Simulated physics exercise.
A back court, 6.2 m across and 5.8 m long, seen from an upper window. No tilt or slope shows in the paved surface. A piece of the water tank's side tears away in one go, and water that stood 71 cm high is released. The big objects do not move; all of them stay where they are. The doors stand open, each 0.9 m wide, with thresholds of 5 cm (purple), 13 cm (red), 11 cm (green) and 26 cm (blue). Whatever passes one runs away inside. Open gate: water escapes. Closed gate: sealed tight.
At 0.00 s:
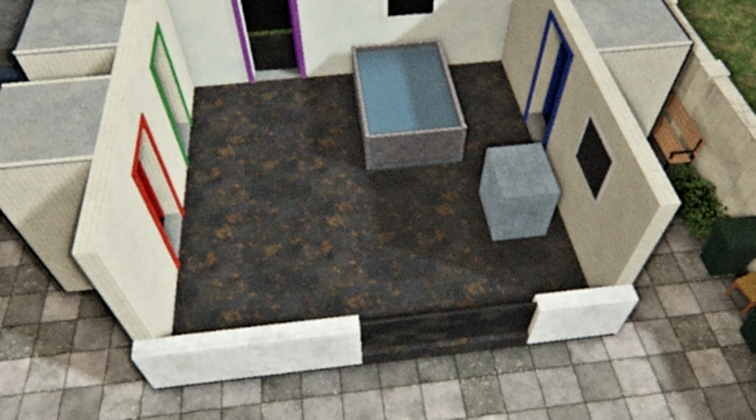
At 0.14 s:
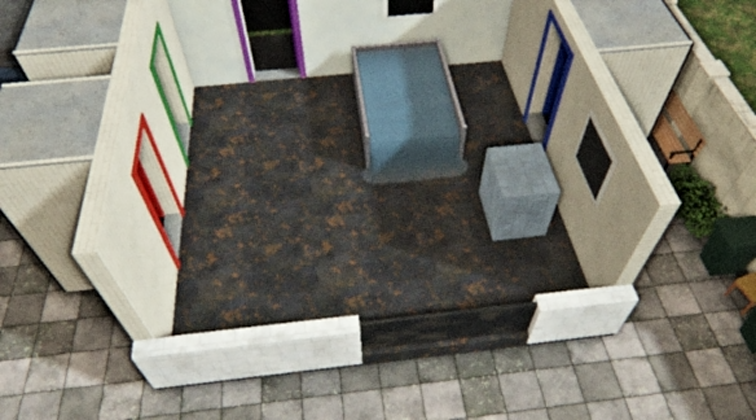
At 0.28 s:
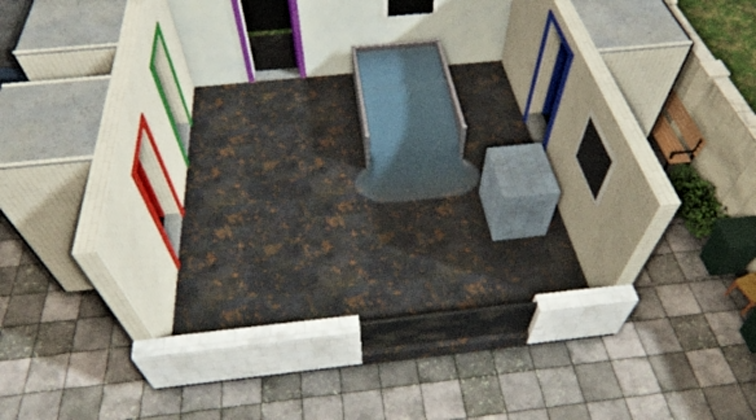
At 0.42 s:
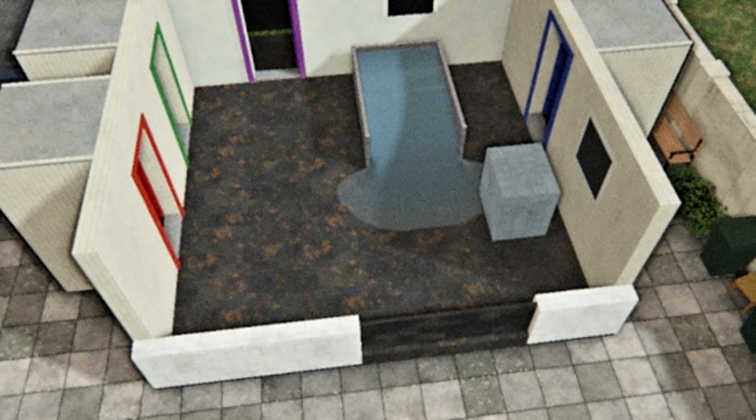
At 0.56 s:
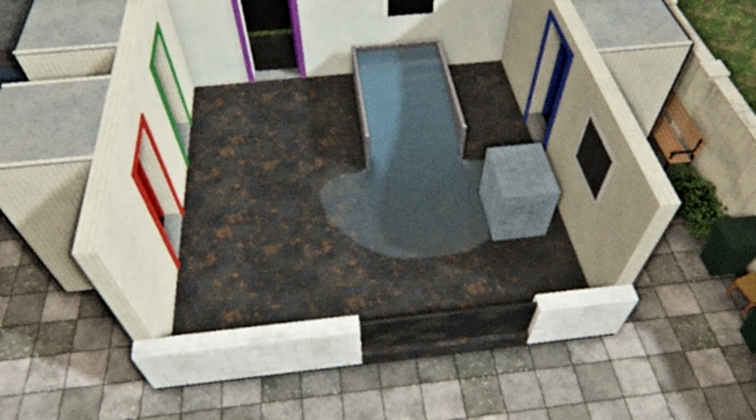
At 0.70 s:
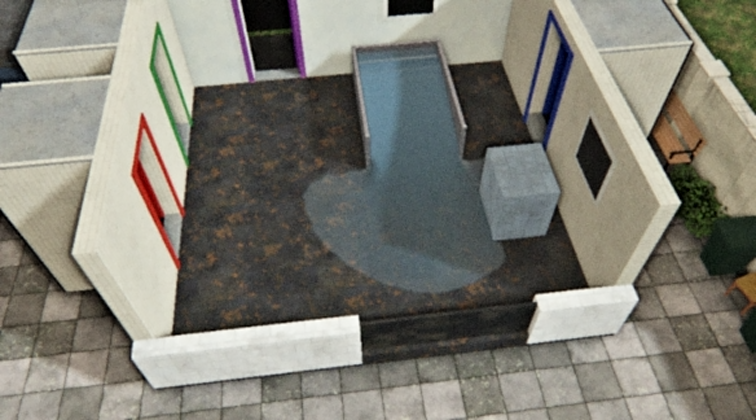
Water stands in a rectangular tank at the back of a dark-floored court, seen from high above. Red and green doorways line the left wall, a purple one is at the back, and a blue one is on the right beyond a pale grey block. The tank's near side gives way, and the water pours out, spreading forward and sideways in a widening rounded sheet past the unmoving block.
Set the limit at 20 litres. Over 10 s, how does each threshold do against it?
The purple door will most likely bust the limit, the red door will most likely respect the limit, the green door will most likely respect the limit, the blue door will most likely respect the limit.
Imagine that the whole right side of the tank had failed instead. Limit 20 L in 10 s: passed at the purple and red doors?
Well, against that limit, at purple it's within bounds, and at red it's within bounds.
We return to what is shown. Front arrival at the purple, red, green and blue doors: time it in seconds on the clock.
Purple = 5.5 s, red = 3.2 s, green = 4.0 s, blue = 1.4 s.
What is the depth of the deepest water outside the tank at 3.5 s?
It gets to some 33 cm.
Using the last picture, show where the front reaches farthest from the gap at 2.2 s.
I'd put it close to (170, 362).
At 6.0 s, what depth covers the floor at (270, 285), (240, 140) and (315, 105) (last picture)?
I'd read it as roughly 13, 4 and 2 cm, in that order.
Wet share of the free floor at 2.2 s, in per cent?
Close to 45 in a hundred parts are wet.
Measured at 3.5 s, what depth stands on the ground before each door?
Centimetres: Purple 0 / red 8 / green 0 / blue 8.
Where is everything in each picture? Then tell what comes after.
The first frame shows still water, 71 cm deep, in the water tank at (405, 88).
In the second frame, water pours out at (415, 152) and has run 0.9 m, to (365, 173); typically 9 cm deep outside, 71 cm at the water tank's back.
In the third frame, the front is at (360, 187), 1.1 m from the gap at (414, 155); 1.2 m2 of floor is under water; 71 cm left at the back of the water tank.
In the fourth frame, water pours out at (414, 155) and has run 1.5 m, to (481, 208); typically 10 cm deep outside, 71 cm at the water tank's back.
In the fifth frame, water pours out at (414, 156) and has run 1.9 m, to (400, 254); typically 8 cm deep outside, 69 cm at the water tank's back.
In the sixth frame, the front is at (431, 287), 2.5 m from the gap at (414, 156); 5.8 m2 of floor is under water; 61 cm left at the back of the water tank.
After 1.4 s water covers 35 % of the floor and is deepest (37 cm) near (489, 325); purple door not reached, red door not reached, green door not reached, blue door 2 cm at the sill, 0 L in.
After 2.2 s water covers 45 % of the floor and is deepest (40 cm) near (476, 326); purple door not reached, red door not reached, green door not reached, blue door 6 cm at the sill, 0 L in.
After 3.5 s water covers 55 % of the floor and is deepest (33 cm) near (183, 361); purple door not reached, red door 8 cm at the sill, 0 L in, green door not reached, blue door 8 cm at the sill, 0 L in.
After 6.0 s water covers 90 % of the floor and is deepest (18 cm) near (194, 94); purple door 11 cm at the sill, 5 L in, red door 12 cm at the sill, 3 L in, green door 6 cm at the sill, 0 L in, blue door 5 cm at the sill, 0 L in.
After 10.0 s water covers 100 % of the floor and is deepest (14 cm) near (296, 79); purple door 13 cm at the sill, 89 L in, red door 7 cm at the sill, 3 L in, green door 7 cm at the sill, 0 L in, blue door 8 cm at the sill, 0 L in.
